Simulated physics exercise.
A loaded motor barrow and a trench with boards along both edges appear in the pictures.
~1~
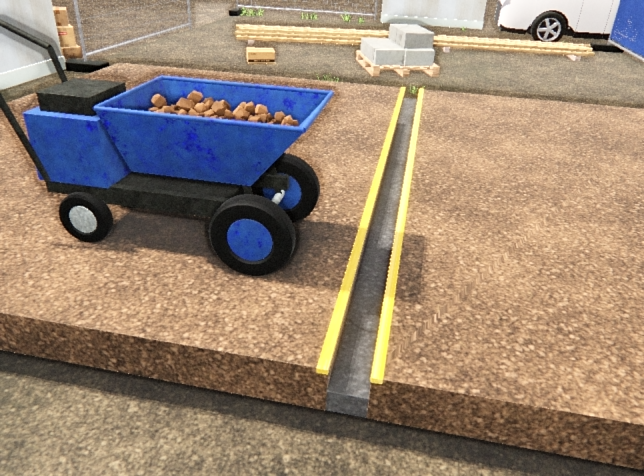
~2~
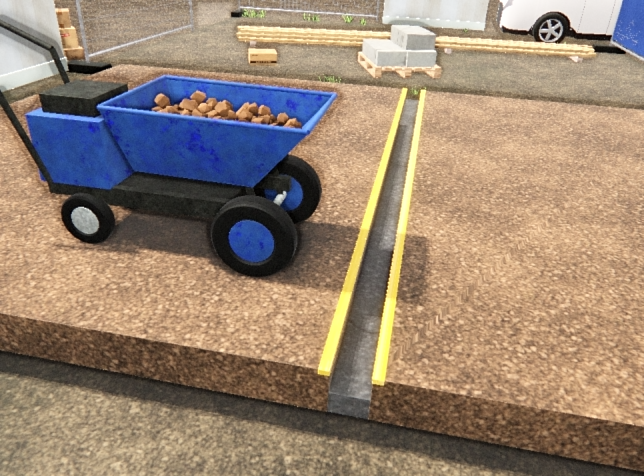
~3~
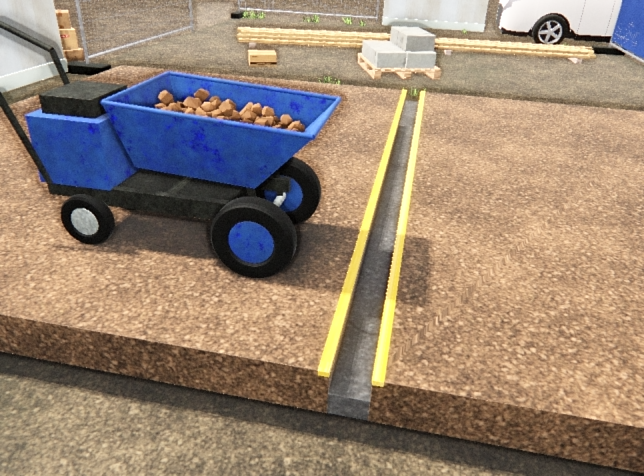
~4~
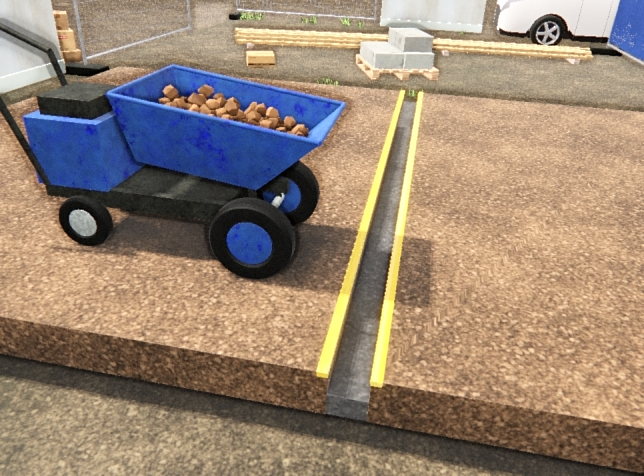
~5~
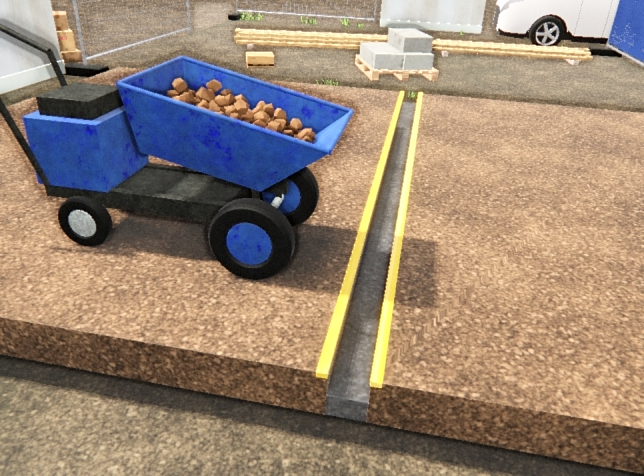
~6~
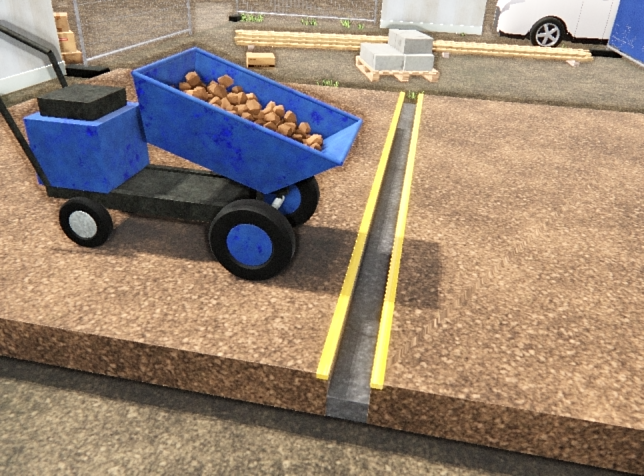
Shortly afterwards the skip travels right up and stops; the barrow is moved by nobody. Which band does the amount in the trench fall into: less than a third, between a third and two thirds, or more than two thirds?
It falls into the band less than a third.
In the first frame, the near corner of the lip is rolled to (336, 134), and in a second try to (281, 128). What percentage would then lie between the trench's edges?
From the first spot you get 0 percent, and from the second 30 percent.
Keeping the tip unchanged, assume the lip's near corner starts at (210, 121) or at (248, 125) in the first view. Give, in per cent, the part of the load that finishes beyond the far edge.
You'd see close to 0 per cent the first time and close to 20 per cent the next.
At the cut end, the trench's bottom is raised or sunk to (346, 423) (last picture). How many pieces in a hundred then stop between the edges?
Estimate: Approx. 10 %.
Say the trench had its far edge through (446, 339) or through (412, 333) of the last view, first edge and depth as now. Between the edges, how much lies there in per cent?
Lab note: Case 1 near 70 percent, case 2 near 40 percent.
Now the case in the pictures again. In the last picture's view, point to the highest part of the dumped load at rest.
Once it settles, the peak is close to (414, 248) in the last picture.
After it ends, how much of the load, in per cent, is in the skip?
That comes to about 25 per cent or so.
Soon, skip tipped steeply; all in the skip.
A while on, skip tipped right over; about two thirds in the skip; a stray few in or heaped over the trench; about a quarter beyond it; a stray few falling.
Towards the end, skip tipped right over; about a quarter in the skip; a small part in or heaped over the trench; about two thirds beyond it.
Finally, skip tipped right over; about a quarter in the skip; a small part in or heaped over the trench; about two thirds beyond it.
